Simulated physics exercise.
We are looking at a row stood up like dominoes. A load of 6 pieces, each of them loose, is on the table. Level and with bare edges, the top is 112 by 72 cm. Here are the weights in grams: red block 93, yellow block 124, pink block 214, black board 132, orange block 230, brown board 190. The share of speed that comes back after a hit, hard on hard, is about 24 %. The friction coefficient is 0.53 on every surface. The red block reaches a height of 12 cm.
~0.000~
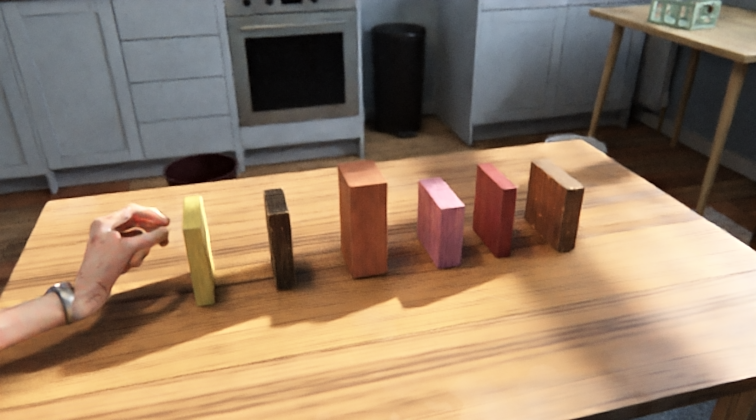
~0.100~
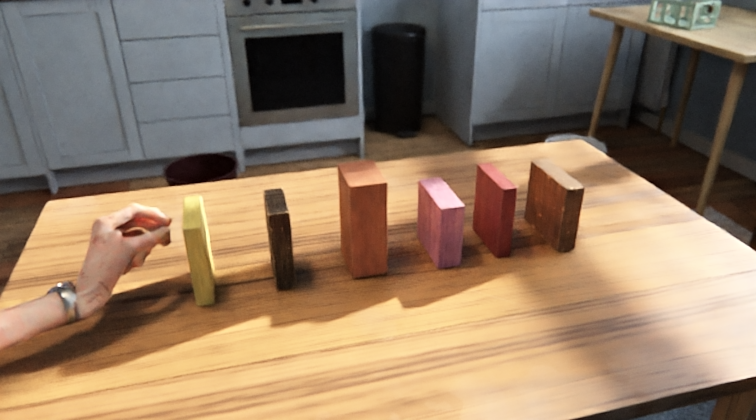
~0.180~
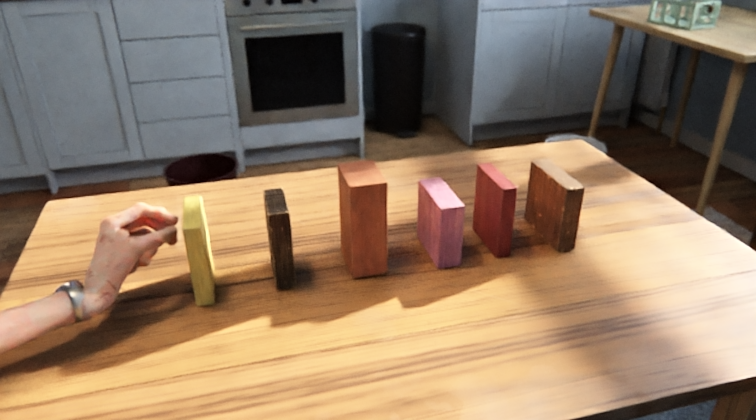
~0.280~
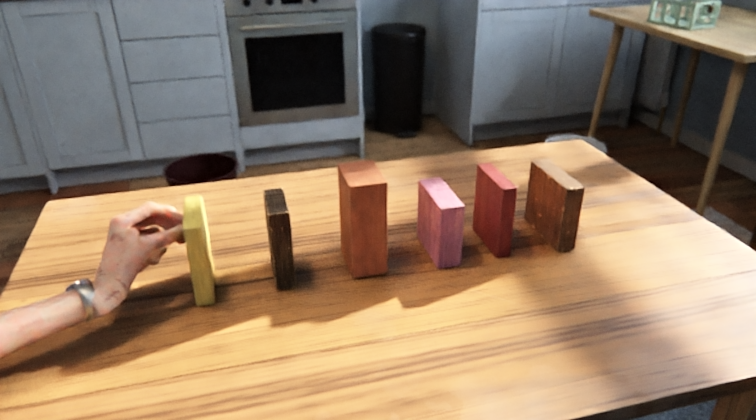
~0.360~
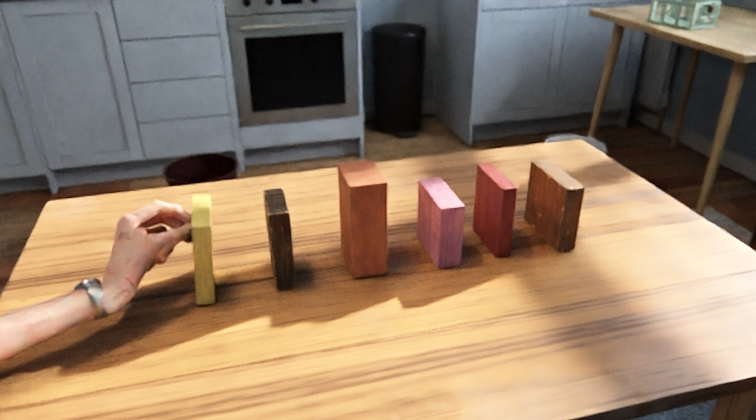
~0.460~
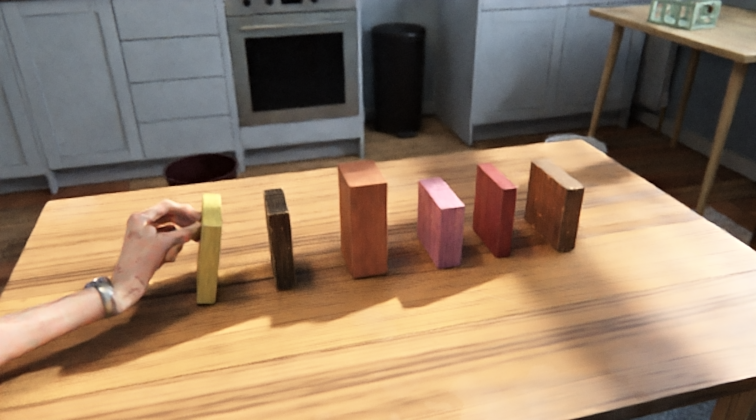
A hand reaching in from the left and pushing a yellow block, tilting it slightly rightward beside five other standing wooden blocks.
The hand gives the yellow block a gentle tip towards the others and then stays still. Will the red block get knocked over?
No: Looks like it hangs in there.
By 0.66 s, yellow block 41° over.
By 0.76 s, yellow block 55° over; black board tilted 13°.
By 0.86 s, yellow block 69° over; black board tilted 41°.
By 1.16 s, yellow block 70° over; black board tilted 43°; orange block tilted 3°.
When it is over (2.1 s), lying over on the table, black board; the other 3 within 5 cm of the start. End places, in pixels of the last picture, red block near (493, 210).
